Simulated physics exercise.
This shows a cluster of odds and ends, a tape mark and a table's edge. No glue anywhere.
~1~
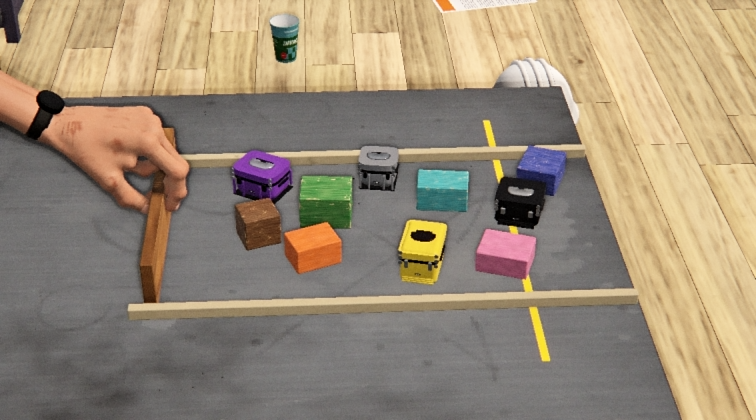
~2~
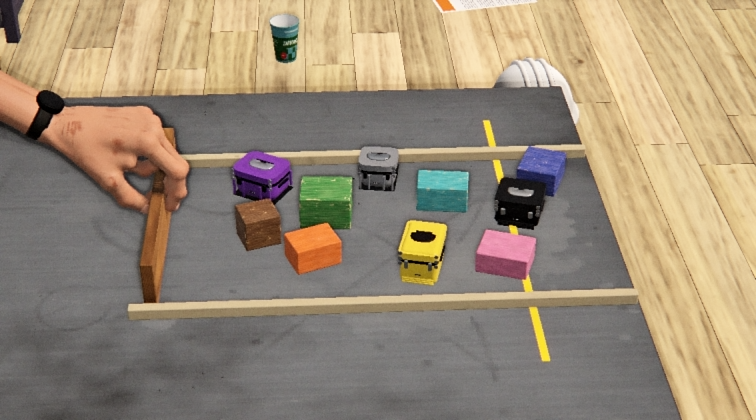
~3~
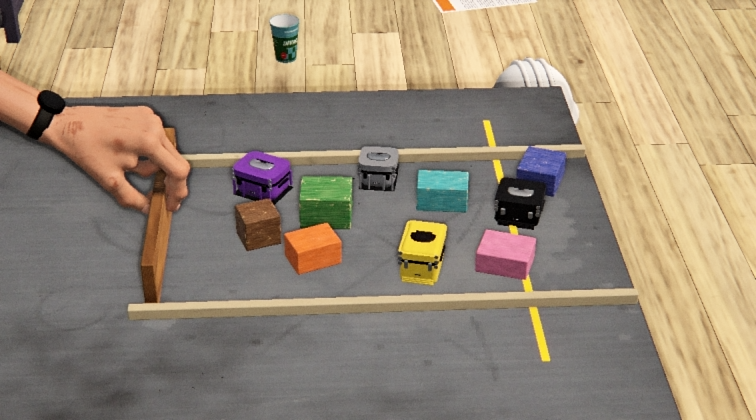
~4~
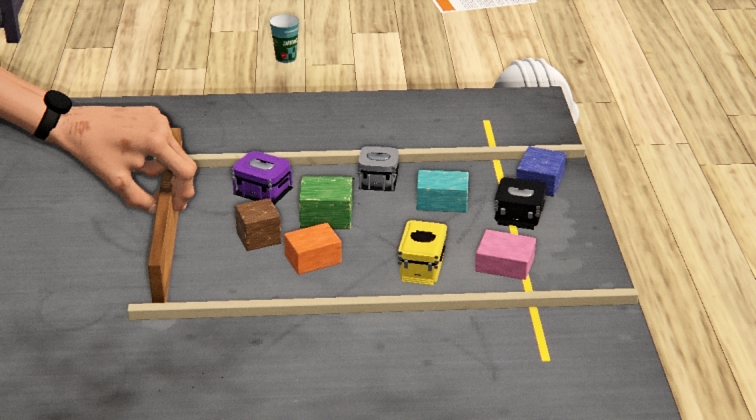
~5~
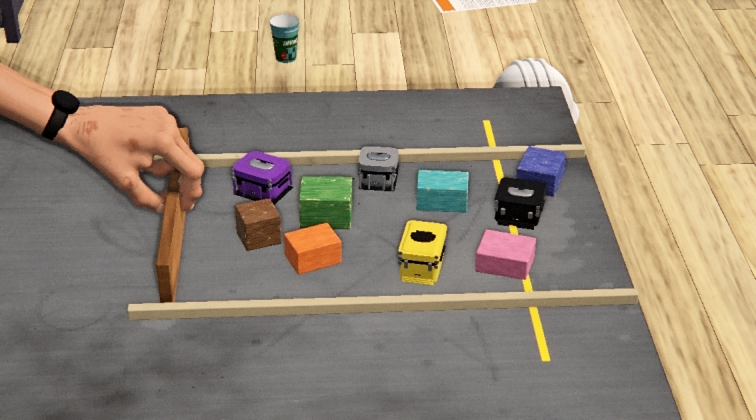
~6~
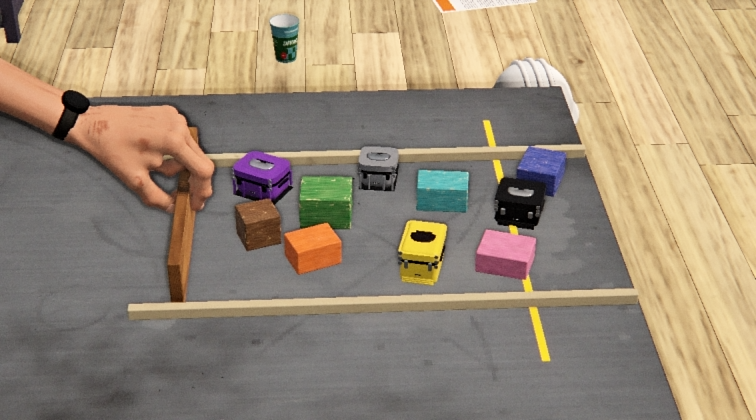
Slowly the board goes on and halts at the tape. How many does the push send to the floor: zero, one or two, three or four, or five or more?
As it turns out, the number that fall off is one or two.
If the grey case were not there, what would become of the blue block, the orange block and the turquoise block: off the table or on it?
The blue block goes over; the orange block holds on; the turquoise block survives.
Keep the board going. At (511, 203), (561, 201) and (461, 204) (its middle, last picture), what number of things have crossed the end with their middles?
Place by place, 2, 6 and 0.
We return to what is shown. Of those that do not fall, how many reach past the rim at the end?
That would be 2.
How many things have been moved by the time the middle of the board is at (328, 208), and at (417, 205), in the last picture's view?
5 and 9.
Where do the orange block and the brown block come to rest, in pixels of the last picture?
The orange block stops around (544, 248); the brown block around (533, 220).
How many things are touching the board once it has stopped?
4 of them.
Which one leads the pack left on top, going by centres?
That is the black case.
A little later, none off yet; blue block at rest near (541, 171); black case at rest near (520, 203); pink block at rest near (506, 255).
When it is over, the number that fall off is one or two; down, pink block and blue block.
